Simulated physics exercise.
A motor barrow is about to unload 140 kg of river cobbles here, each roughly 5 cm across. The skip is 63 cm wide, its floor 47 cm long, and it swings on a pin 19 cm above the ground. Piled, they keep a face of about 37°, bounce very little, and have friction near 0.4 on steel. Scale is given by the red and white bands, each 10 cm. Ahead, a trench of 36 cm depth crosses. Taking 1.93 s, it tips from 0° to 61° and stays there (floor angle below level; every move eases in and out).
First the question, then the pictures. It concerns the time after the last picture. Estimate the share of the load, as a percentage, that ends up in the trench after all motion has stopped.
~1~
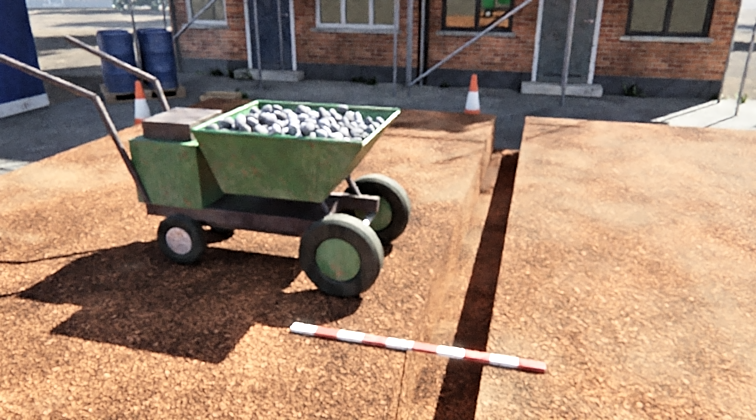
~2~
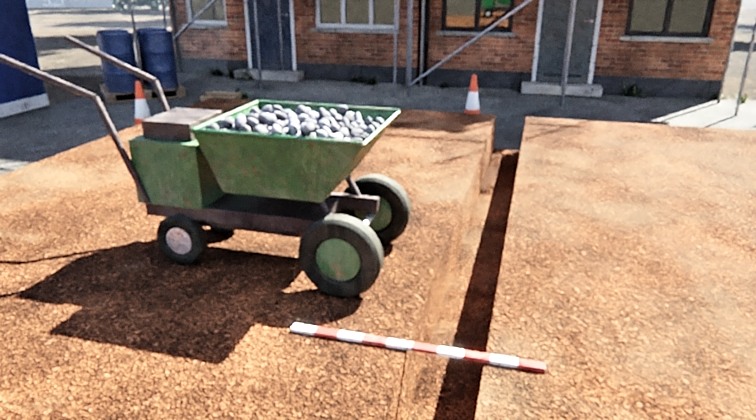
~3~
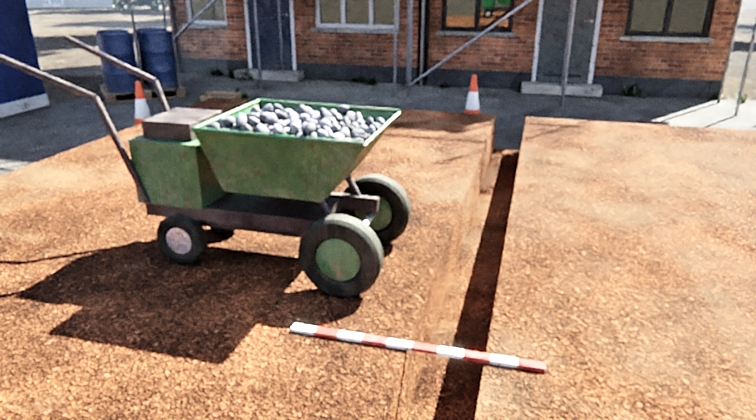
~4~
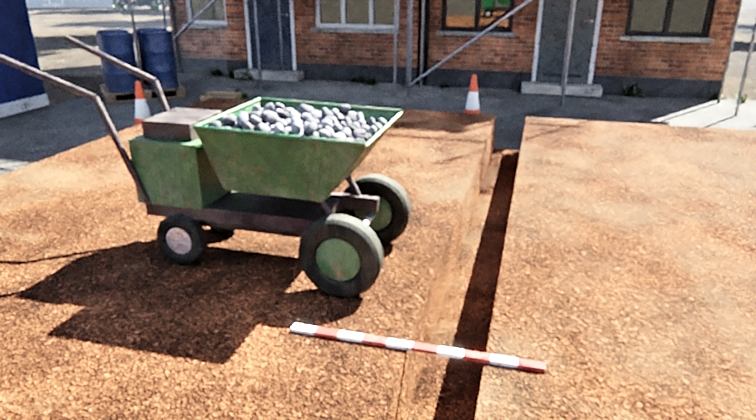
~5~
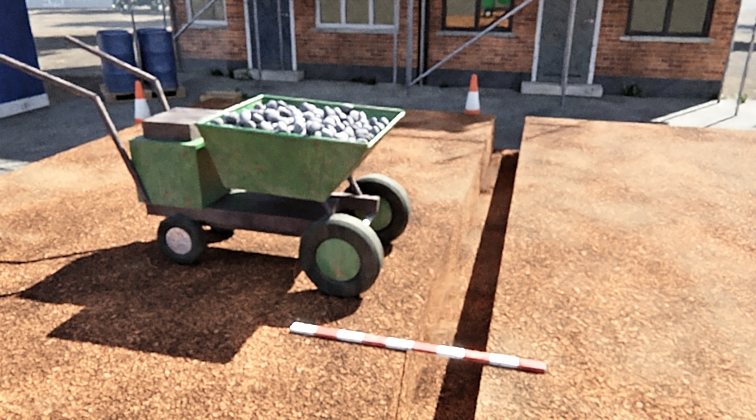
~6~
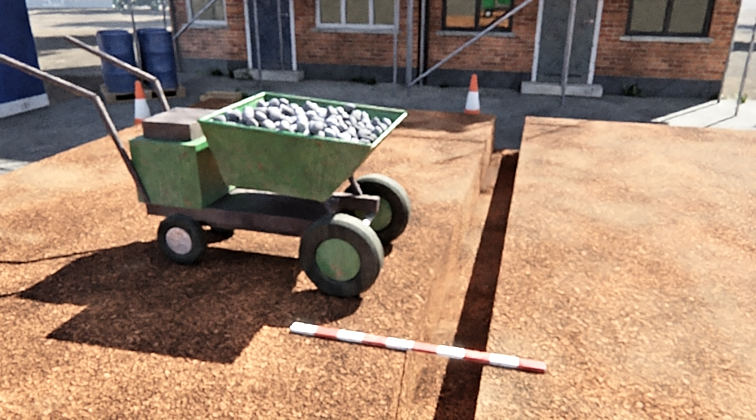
Roughly 46 per cent of the load ends up there.
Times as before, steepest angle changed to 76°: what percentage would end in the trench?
With that change, near 40 per cent.
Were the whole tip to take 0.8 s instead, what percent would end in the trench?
I'd put it at some 35 in a hundred.
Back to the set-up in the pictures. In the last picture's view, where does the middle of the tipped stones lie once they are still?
I'd put it close to (485, 325).
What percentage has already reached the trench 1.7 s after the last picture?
About 10 per cent by then.
Then, 1.2 s after the last picture the floor is at 52°, 100 % in the skip; the foremost stones are at (459, 198).
Then, 1.7 s after the last picture the floor is at 61°, 75 % in the skip, 12 % in the trench, 14 % past the trench; the foremost stones are at (571, 296).
Then, 2.1 s after the last picture the floor is at 61°, 53 % in the skip, 18 % in the trench, 28 % past the trench; the foremost stones are at (636, 301).
Then, 4.0 s after the last picture the floor is at 61°, 24 % in the skip, 46 % in the trench, 30 % past the trench; the foremost stones are at (687, 308).
